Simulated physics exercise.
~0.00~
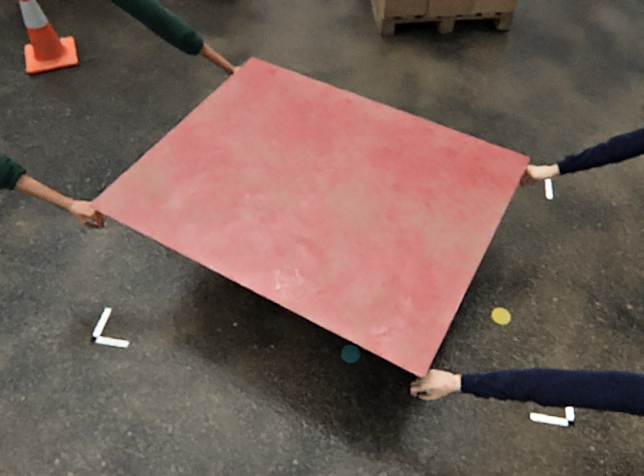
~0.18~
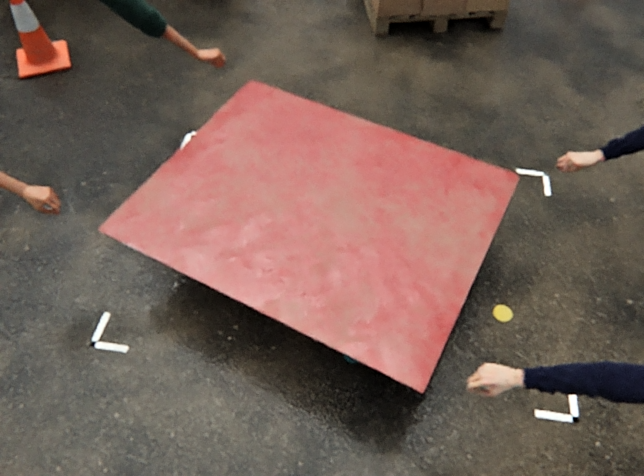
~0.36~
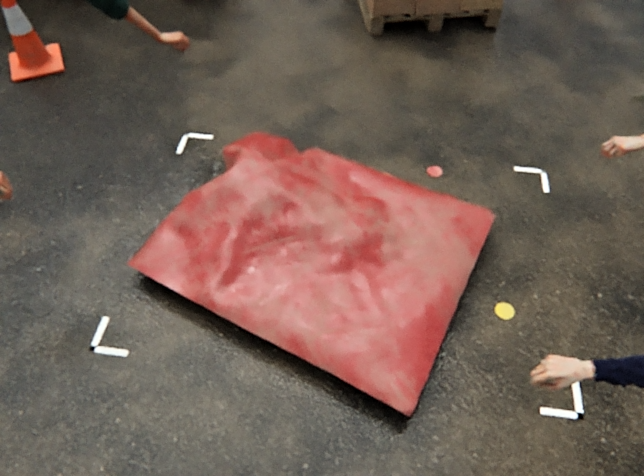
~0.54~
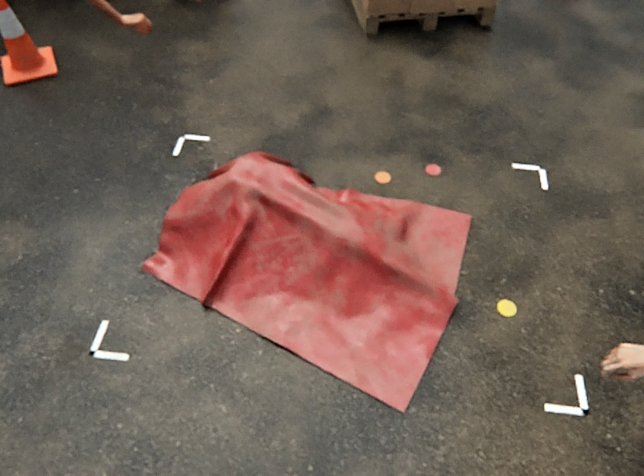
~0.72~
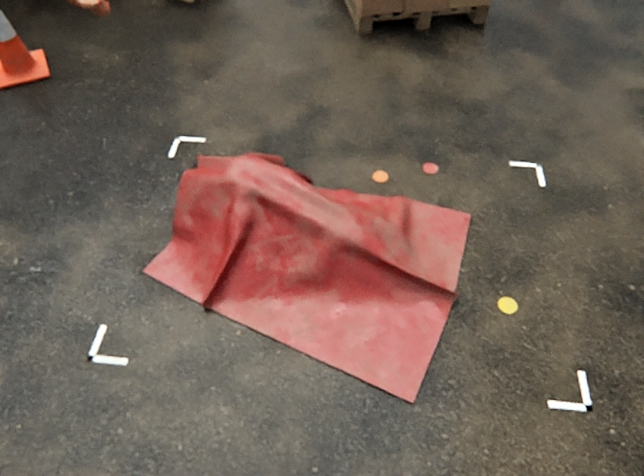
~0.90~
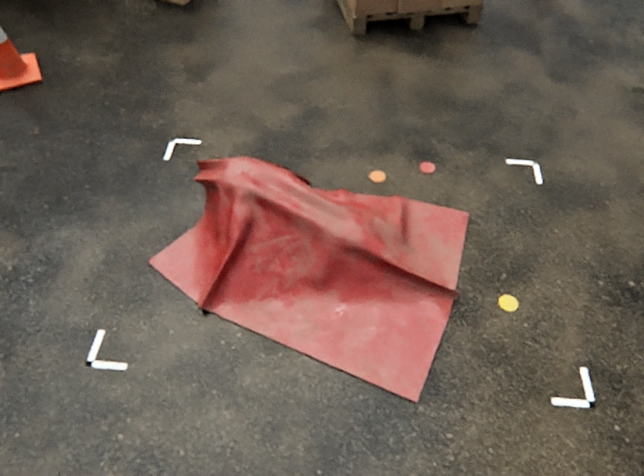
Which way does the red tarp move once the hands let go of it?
The tarp moves down, falling to the floor and settling in folds over what lies beneath it.
